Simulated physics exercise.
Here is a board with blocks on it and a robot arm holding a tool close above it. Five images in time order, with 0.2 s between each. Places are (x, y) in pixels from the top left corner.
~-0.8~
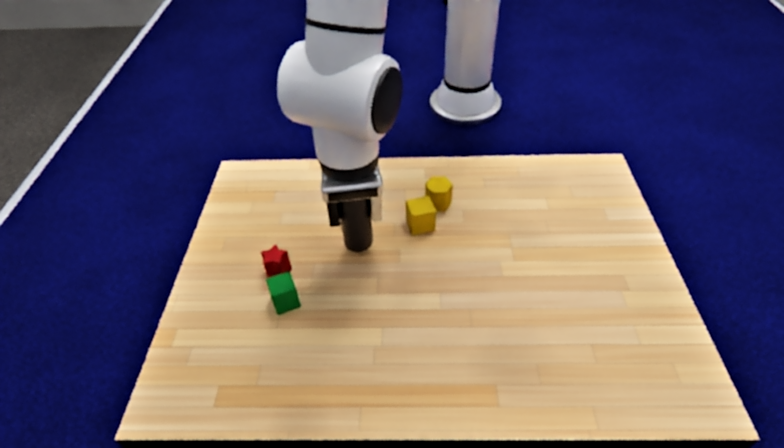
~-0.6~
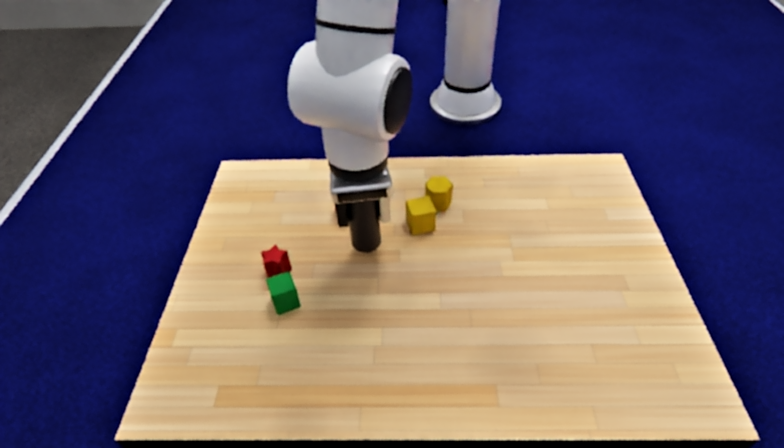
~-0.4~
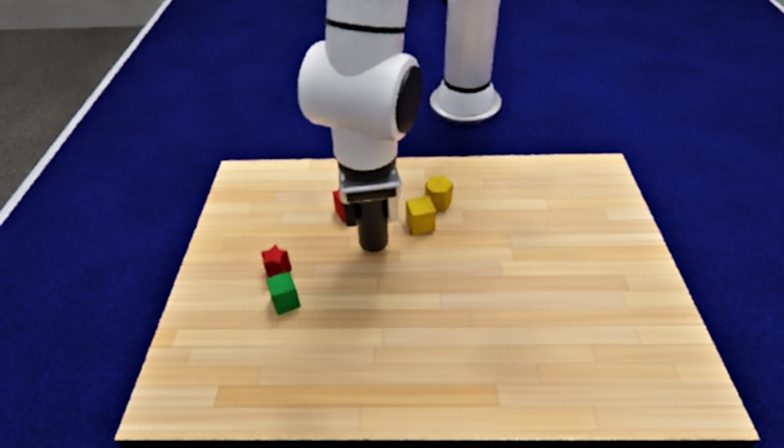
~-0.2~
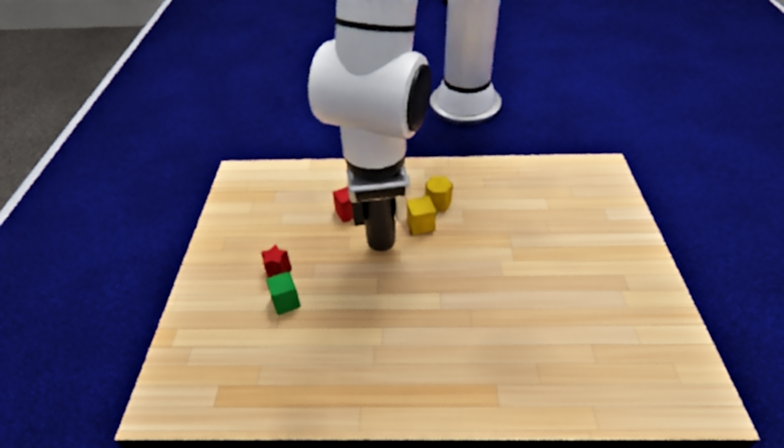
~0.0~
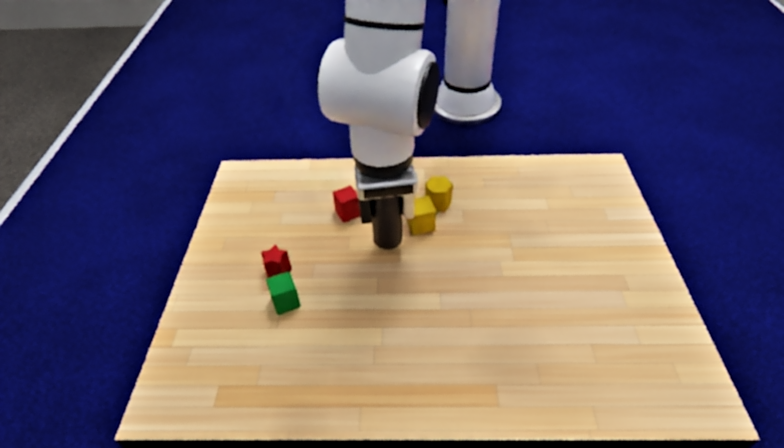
In this clip, a robot arm holding a dark tool just above a wooden board moves slowly to the right toward a yellow block, revealing a red block behind it, while the red, green and yellow blocks stay still.
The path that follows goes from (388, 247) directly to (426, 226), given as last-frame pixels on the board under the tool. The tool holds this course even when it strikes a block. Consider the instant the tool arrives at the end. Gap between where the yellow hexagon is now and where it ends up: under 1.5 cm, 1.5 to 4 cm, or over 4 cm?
It goes 1.5 to 4 cm.
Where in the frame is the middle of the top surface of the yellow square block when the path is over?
That would be at about pixel (437, 190).
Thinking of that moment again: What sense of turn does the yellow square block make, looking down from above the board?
Looking down: Anticlockwise.
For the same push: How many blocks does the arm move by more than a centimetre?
It will shift two blocks.
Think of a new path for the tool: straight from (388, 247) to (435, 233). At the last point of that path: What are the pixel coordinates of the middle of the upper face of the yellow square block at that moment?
Answer: (436, 195).
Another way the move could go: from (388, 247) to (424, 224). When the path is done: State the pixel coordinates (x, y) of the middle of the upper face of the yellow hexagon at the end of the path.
Pixel (446, 173).
On the path given first. Halfway along, tool at (408, 229); yellow square block at (426, 201), turned 15° anticlockwise.
At the end, tool at (426, 219); red square block not moved; yellow square block at (437, 190), turned 55° anticlockwise; yellow hexagon at (444, 175), turned 20° clockwise.
